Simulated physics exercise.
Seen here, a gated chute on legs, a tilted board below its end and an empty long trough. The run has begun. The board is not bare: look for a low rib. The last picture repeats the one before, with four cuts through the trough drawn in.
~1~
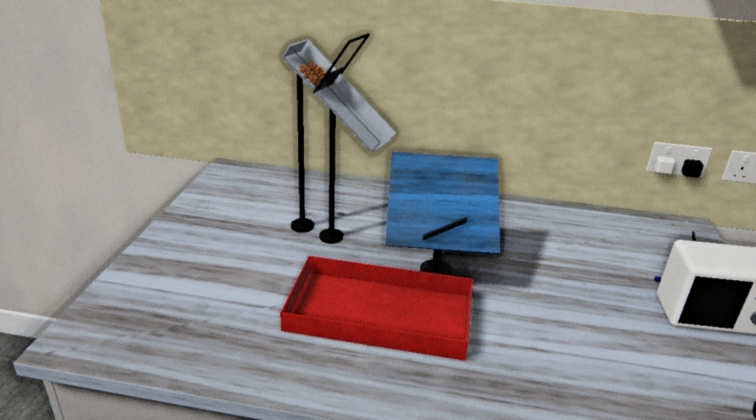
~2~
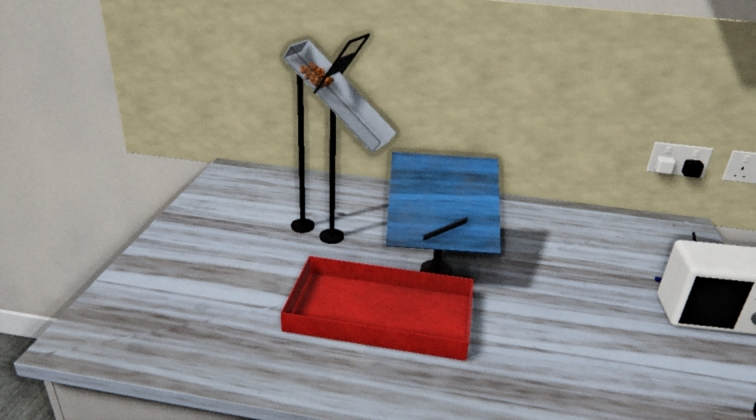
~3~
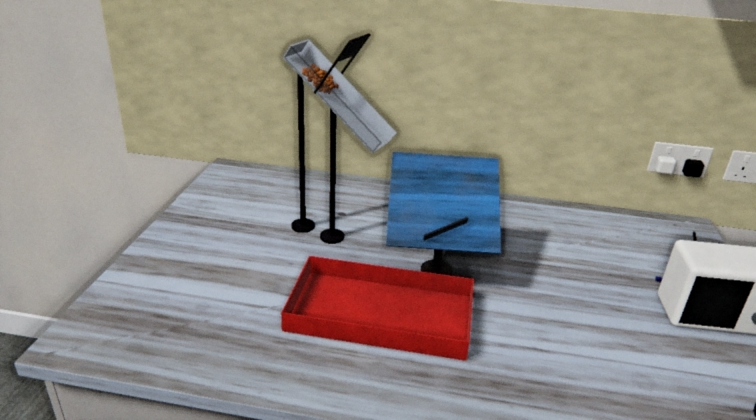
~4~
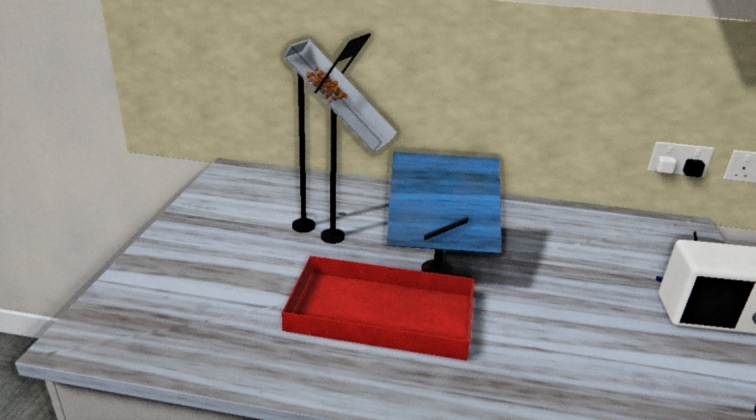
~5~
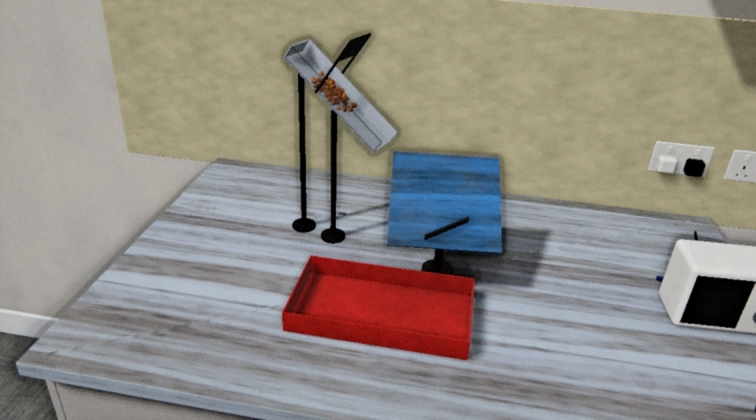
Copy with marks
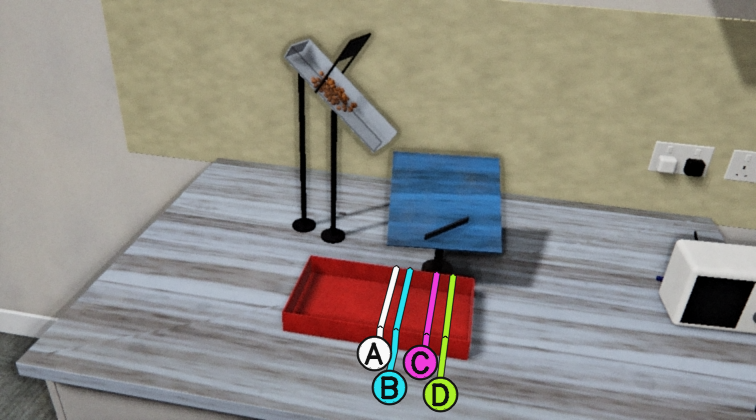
Small orange-brown pieces sliding slowly down a grey chute on black legs, above a tilted blue board and an empty red tray.
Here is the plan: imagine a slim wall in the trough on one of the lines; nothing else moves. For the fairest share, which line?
Go for B.
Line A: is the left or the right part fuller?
More lands on the right.
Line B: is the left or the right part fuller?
Right.
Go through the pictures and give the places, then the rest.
In the first frame, load behind the gate at (319, 76), bits of cat kibble; lip of the chute at (380, 148), sloping gently.
In the second frame, middle of the board at (444, 200), tilted fairly steeply; middle of its low edge at (443, 249); of its high edge at (445, 155).
In the third frame, front corners of the trough at (282, 313) and (469, 342), empty; front of the load at (329, 91).
In the fourth frame, middle of the load at (325, 84); its front at (340, 97), about a quarter of the way to the lip; rib from (468, 217) to (425, 235).
In the fifth frame, middle of the load at (331, 91); its front at (351, 109), about a third of the way to the lip.
On the marked copy, line A crosses the front rim at (380, 328); line B crosses the front rim at (396, 330); line C crosses the front rim at (426, 335); line D crosses the front rim at (445, 338).
With A, of what is caught, none on the left of the divider, all on the right.
With B, of what is caught, about a quarter on the left of the divider, about two thirds on the right.
With C, of what is caught, nearly all on the left of the divider, a stray few on the right.
With D, of what is caught, all on the left of the divider, none on the right.
